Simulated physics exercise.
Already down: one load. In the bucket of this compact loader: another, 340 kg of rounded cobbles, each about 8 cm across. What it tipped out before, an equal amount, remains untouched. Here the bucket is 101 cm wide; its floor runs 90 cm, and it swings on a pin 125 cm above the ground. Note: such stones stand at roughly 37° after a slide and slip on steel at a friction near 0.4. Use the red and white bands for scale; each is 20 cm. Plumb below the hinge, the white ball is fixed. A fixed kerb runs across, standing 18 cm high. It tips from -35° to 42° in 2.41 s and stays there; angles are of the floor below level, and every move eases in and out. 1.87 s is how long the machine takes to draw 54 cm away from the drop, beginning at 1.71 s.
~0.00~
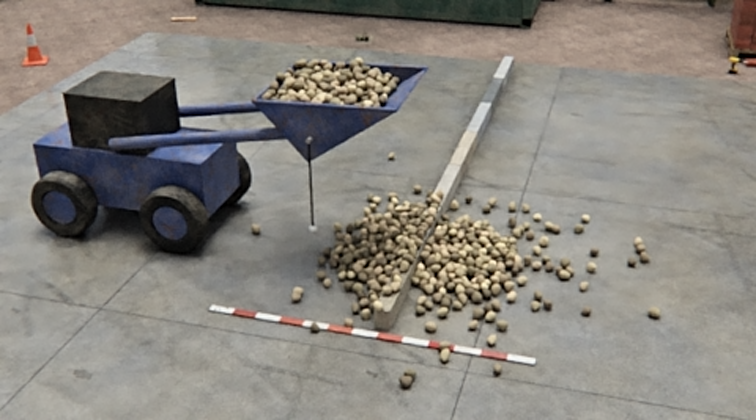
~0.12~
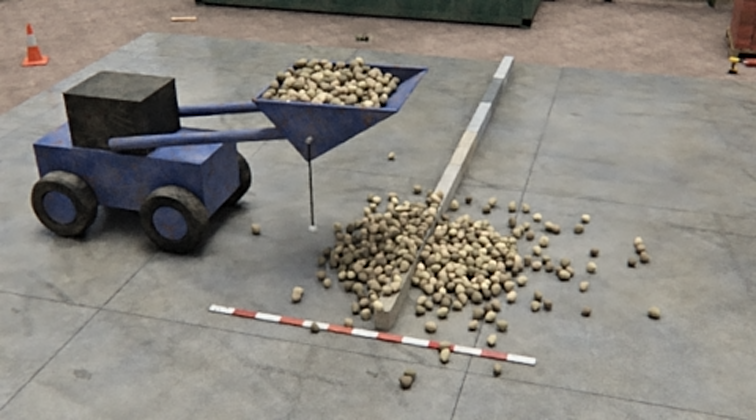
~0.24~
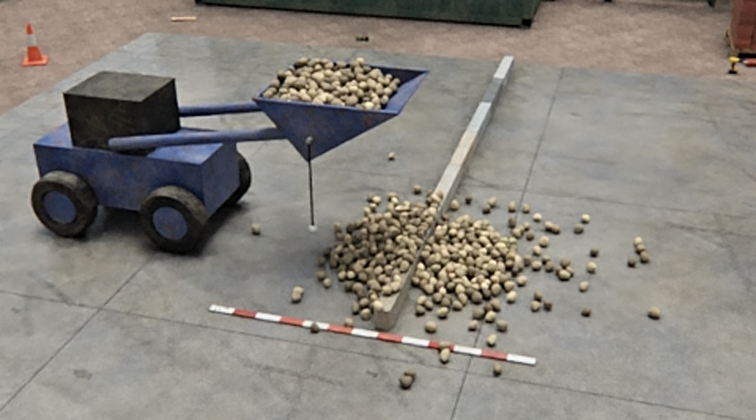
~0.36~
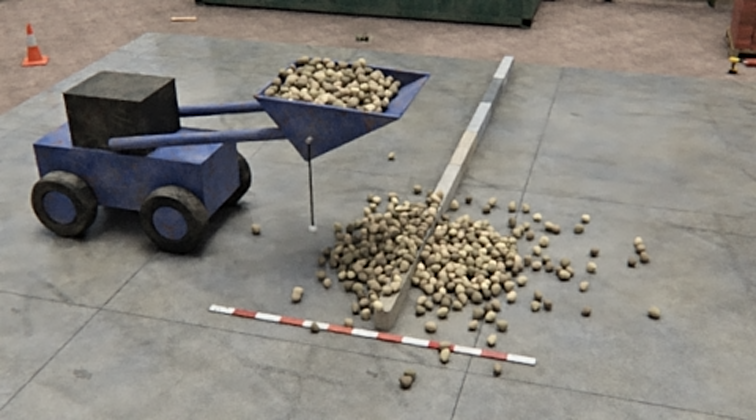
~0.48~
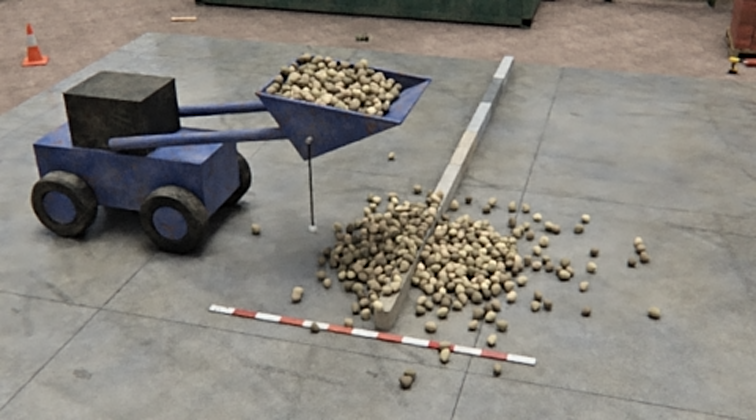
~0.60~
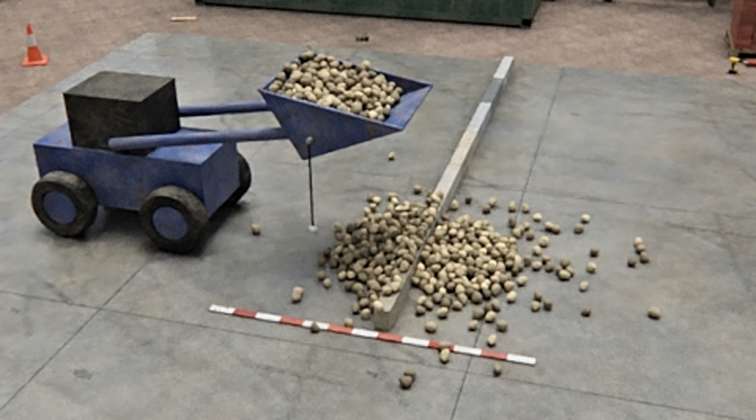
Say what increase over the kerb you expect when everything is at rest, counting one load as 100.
Some 50 per cent is added.
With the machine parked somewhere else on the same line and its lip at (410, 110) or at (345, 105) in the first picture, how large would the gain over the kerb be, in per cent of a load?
Roughly 70 and 0 percent, in that order.
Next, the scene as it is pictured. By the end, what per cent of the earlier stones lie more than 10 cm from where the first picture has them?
Near 10 per cent, I reckon.
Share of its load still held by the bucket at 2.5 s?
Roughly 5 per cent of its load.
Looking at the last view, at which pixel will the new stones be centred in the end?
I'd say close to (421, 242).
After 1.8 s the floor is at 30°; in per cent of one load, 90 in the bucket, 60 on this side of the kerb, 50 over the kerb; the foremost stones are at (623, 268).
After 2.5 s the floor is at 42°; in per cent of one load, 4 in the bucket, 101 on this side of the kerb, 95 over the kerb; the foremost stones are at (623, 268).
After 4.0 s the floor is at 42°; in per cent of one load, 0 in the bucket, 100 on this side of the kerb, 100 over the kerb; the foremost stones are at (623, 268).
After 6.6 s the floor is at 42°; in per cent of one load, 0 in the bucket, 100 on this side of the kerb, 100 over the kerb; the foremost stones are at (623, 268). Net gain over the kerb, 50.
